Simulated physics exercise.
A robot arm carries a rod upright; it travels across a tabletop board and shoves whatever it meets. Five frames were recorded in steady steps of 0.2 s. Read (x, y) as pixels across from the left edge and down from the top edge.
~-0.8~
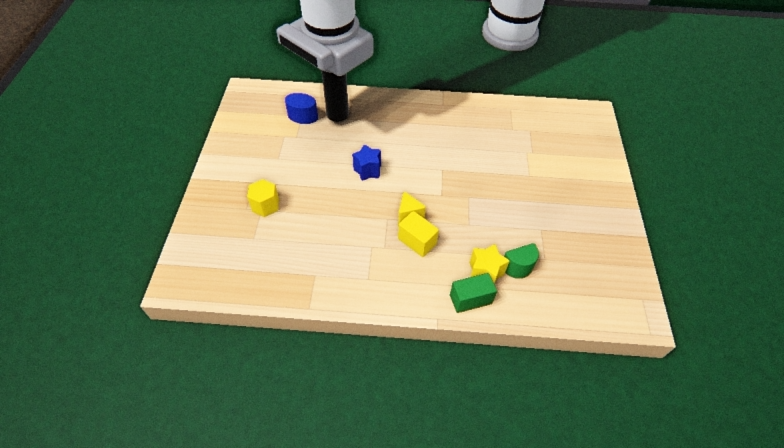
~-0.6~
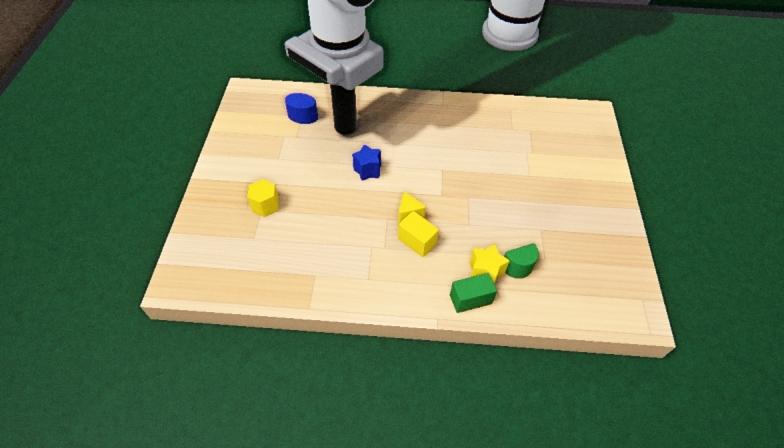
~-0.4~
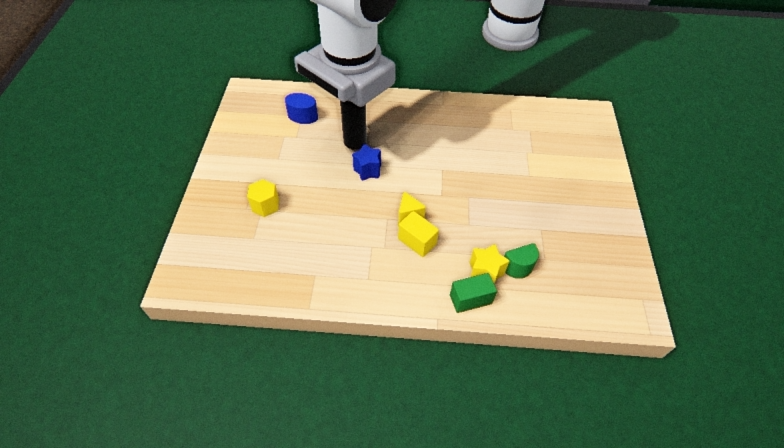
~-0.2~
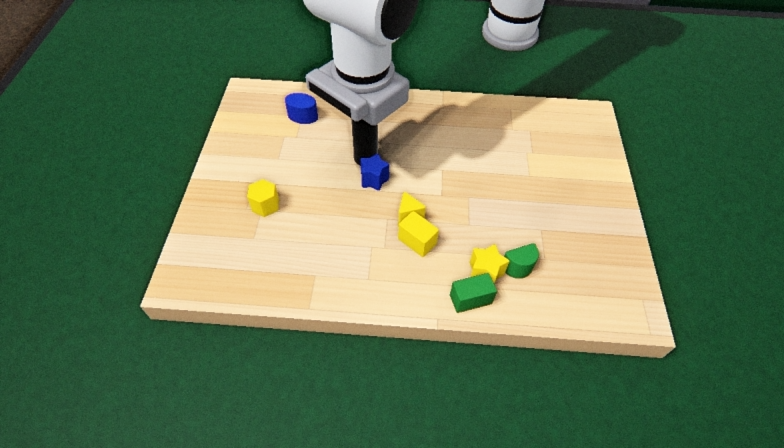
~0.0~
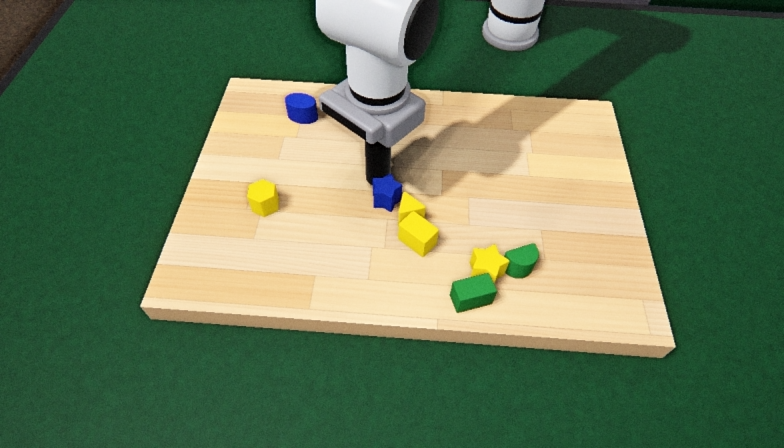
A robot arm with a black rod moves down and slightly right across a wooden board, meets the blue star block and pushes it toward the yellow triangular block, while the other yellow, green and blue blocks stay still.
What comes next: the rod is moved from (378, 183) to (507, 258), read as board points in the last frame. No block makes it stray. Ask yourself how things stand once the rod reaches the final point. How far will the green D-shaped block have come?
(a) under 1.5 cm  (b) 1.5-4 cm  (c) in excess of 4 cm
My answer is option a.
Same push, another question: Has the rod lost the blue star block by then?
Going by the path, yes.
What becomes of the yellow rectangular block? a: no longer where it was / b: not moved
My answer is option a.
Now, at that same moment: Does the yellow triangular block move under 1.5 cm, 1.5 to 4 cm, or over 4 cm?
Displacement: Past 4 cm.
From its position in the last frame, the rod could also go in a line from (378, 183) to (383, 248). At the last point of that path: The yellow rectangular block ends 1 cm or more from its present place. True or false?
True - the claim holds.
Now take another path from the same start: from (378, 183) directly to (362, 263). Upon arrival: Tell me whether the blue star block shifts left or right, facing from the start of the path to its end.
It gets pushed left.
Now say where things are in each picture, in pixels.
In the first frame, rod tip (338, 114); block tops, blue star block (368, 155); yellow triangular block (410, 203); yellow rectangular block (419, 226); yellow star block (490, 259); green D-shaped block (525, 254).
In the second frame, rod (346, 127); blocks unchanged.
In the third frame, rod (355, 142); blocks unchanged.
In the fourth frame, rod (366, 158); blue star block (374, 164).
In the fifth frame, rod (378, 177); blue star block (386, 185); yellow triangular block (410, 203); yellow rectangular block (419, 226); yellow star block (490, 259); green D-shaped block (525, 254).
On the path given first. One third of the way, rod (420, 202); blue star block (417, 211), turned 30° clockwise; yellow triangular block (435, 226), turned 55° clockwise; yellow rectangular block (423, 240).
Two thirds of the way, rod (463, 226); blue star block (420, 216), turned 65° clockwise; yellow triangular block (440, 232), turned 50° clockwise; yellow rectangular block (422, 244).
At the end, rod (509, 253); blue star block (420, 216), turned 65° clockwise; yellow triangular block (440, 232), turned 50° clockwise; yellow rectangular block (422, 244); yellow star block (497, 265), turned 35° clockwise; green D-shaped block (532, 258), turned 25° anticlockwise.
